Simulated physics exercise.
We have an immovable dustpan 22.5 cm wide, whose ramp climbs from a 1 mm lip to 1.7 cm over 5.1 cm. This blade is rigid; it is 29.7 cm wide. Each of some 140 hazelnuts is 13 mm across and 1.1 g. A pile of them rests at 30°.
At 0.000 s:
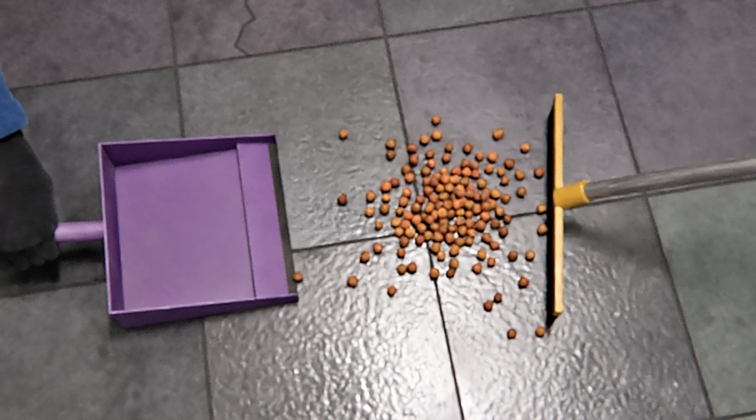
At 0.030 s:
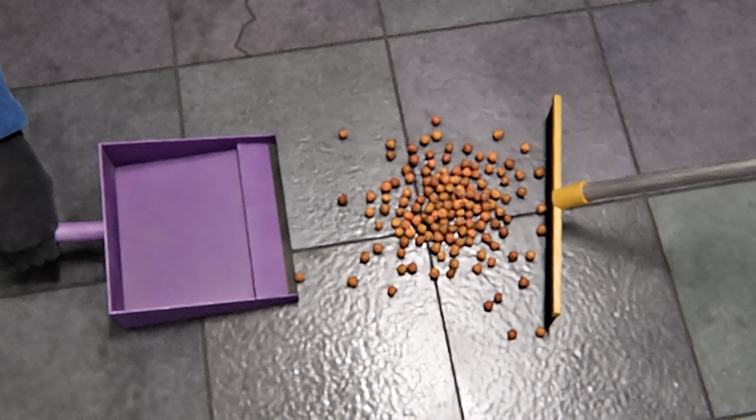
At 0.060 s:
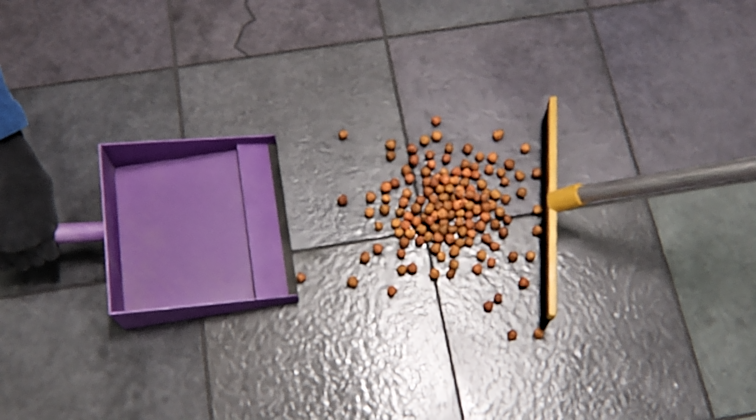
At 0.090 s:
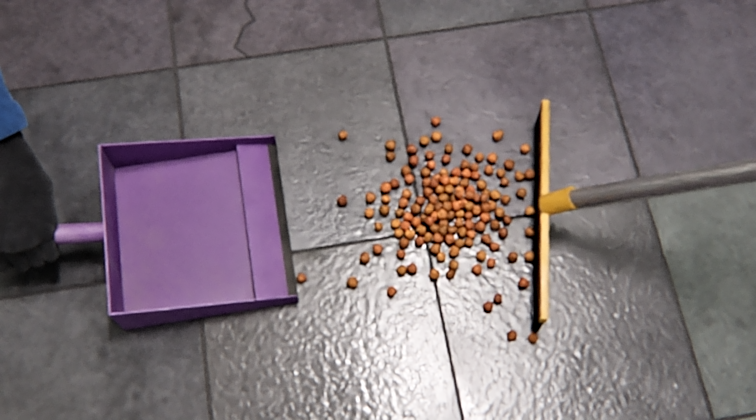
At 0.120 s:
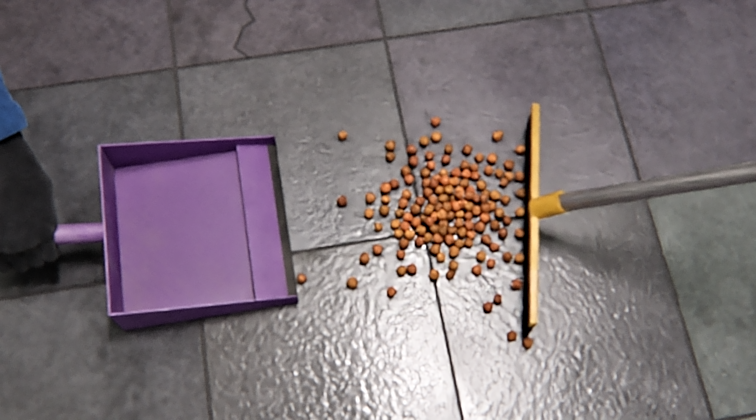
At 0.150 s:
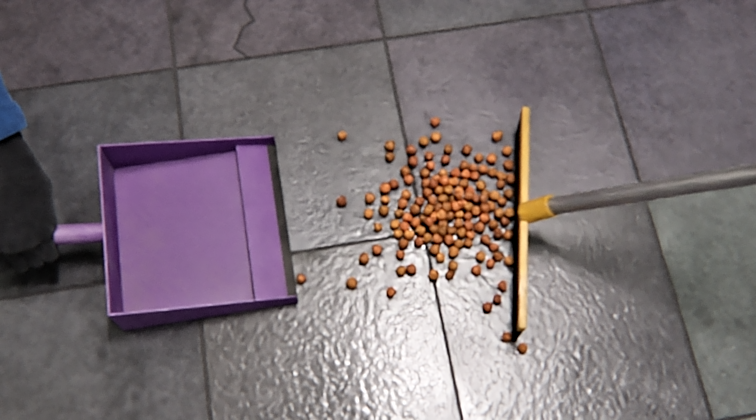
On dark floor tiles, a yellow-edged blade slides left, nudging scattered nuts near a held purple dustpan.
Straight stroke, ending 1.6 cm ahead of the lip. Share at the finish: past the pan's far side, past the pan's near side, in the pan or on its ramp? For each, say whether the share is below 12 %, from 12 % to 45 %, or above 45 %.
Far side: Below 12 %; near side: From 12 % to 45 %; pan: Below 12 %.
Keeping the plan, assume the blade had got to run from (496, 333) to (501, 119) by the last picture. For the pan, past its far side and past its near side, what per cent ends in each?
Final per cent - pan 20, far 15, near 15.
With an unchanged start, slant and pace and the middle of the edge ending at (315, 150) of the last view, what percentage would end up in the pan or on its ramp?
Some 25 percent.
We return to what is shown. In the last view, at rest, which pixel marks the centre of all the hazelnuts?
Est. centre at rest: (307, 218) px.
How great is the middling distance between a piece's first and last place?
It works out to some 18 cm.
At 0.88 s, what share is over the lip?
Roughly 5 % by then.
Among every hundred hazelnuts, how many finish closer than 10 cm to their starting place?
10 percent, roughly.
Then, at 0.41 s, middle of the blade 18 cm from the lip; 0 % over the lip, far side 0 %, near side 10 %.
Then, at 0.59 s, middle of the blade 10 cm from the lip; 0 % over the lip, far side 0 %, near side 15 %.
After 0.88 s, middle of the blade 5 cm from the lip; 5 % over the lip, far side 5 %, near side 15 %.
By 1.5 s all is still; far side 5 %, near side 15 %, pan 5 %, in front of the lip or behind the blade 75 %.
